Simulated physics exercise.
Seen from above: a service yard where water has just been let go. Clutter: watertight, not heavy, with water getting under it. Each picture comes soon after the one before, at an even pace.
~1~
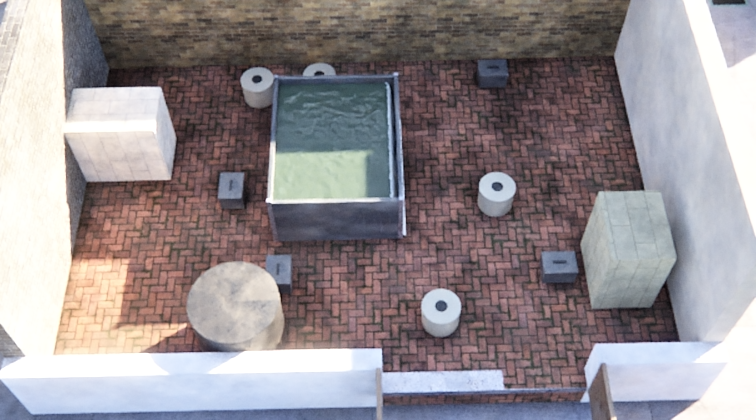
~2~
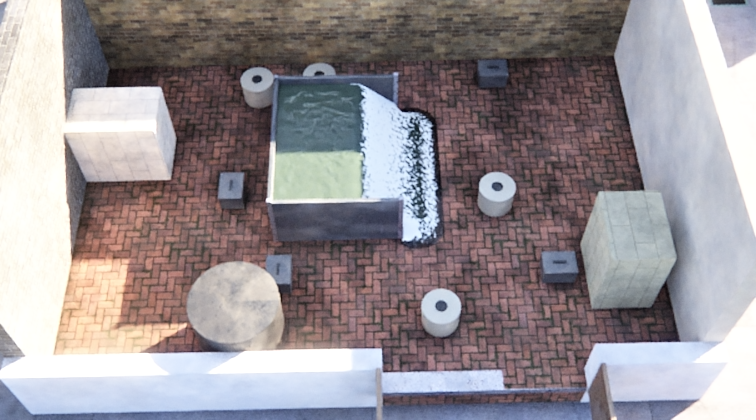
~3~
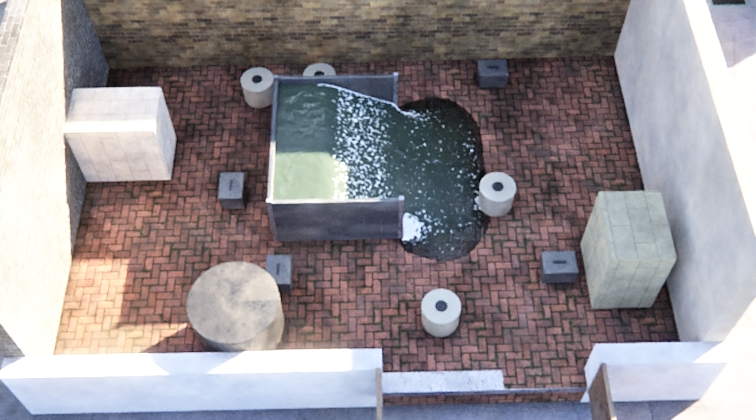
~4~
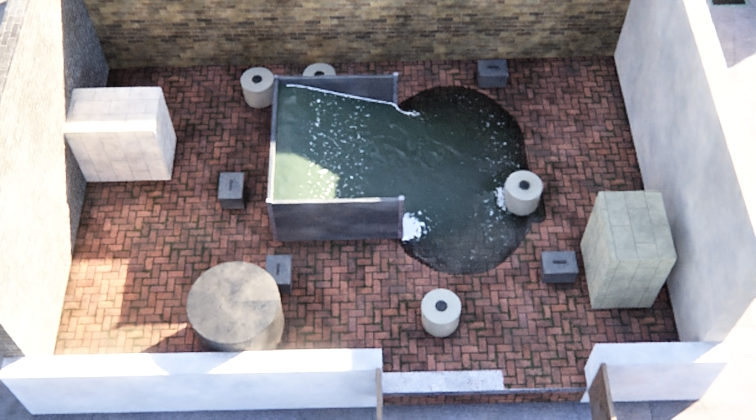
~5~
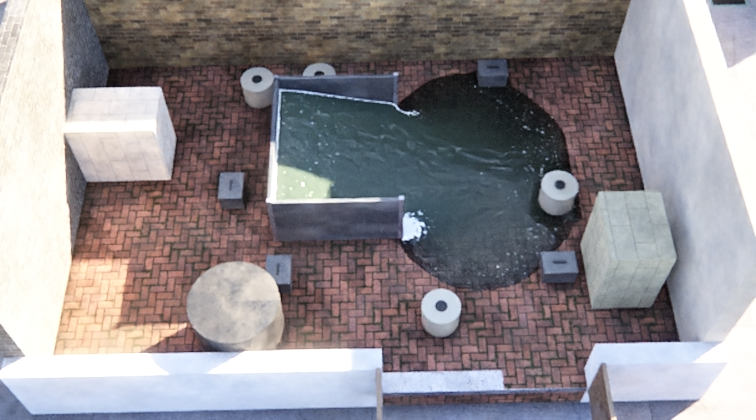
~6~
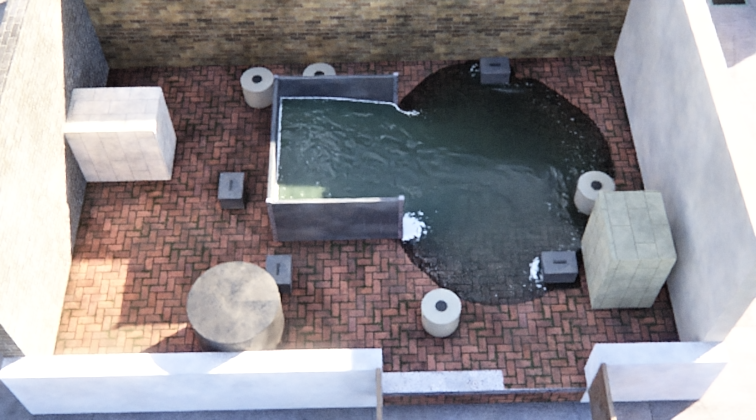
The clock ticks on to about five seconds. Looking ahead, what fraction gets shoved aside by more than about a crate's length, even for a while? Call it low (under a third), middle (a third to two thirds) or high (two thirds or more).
High.
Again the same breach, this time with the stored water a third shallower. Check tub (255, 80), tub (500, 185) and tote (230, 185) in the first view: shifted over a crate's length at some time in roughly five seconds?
Object 1: Didn't cover it. Object 2: Covered it. Object 3: Didn't cover it.
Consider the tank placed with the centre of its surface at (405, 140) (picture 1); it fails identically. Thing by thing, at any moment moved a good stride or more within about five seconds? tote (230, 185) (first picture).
Regarding the one you named: Never got there.
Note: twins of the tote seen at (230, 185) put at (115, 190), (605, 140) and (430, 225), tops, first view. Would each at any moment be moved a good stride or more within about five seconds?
Stays put, stays put, shoved clear.
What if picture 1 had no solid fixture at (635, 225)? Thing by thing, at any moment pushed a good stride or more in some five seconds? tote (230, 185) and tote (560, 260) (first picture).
First: Falls short; second: Goes past it.
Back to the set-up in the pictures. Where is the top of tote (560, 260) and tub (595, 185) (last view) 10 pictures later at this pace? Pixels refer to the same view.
They end up close to (552, 360) and close to (645, 193).
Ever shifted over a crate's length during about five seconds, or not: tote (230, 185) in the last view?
My reading: Not displaced that much.
A moment on, 1 of 8 are well off their spots; 2 afloat.
Next, 3 of 8 are well off their spots; 3 afloat.
Later, 3 of 8 are well off their spots; 2 afloat.
In the end, 6 of 8 are well off their spots, and 6 have been at some point; 3 afloat.
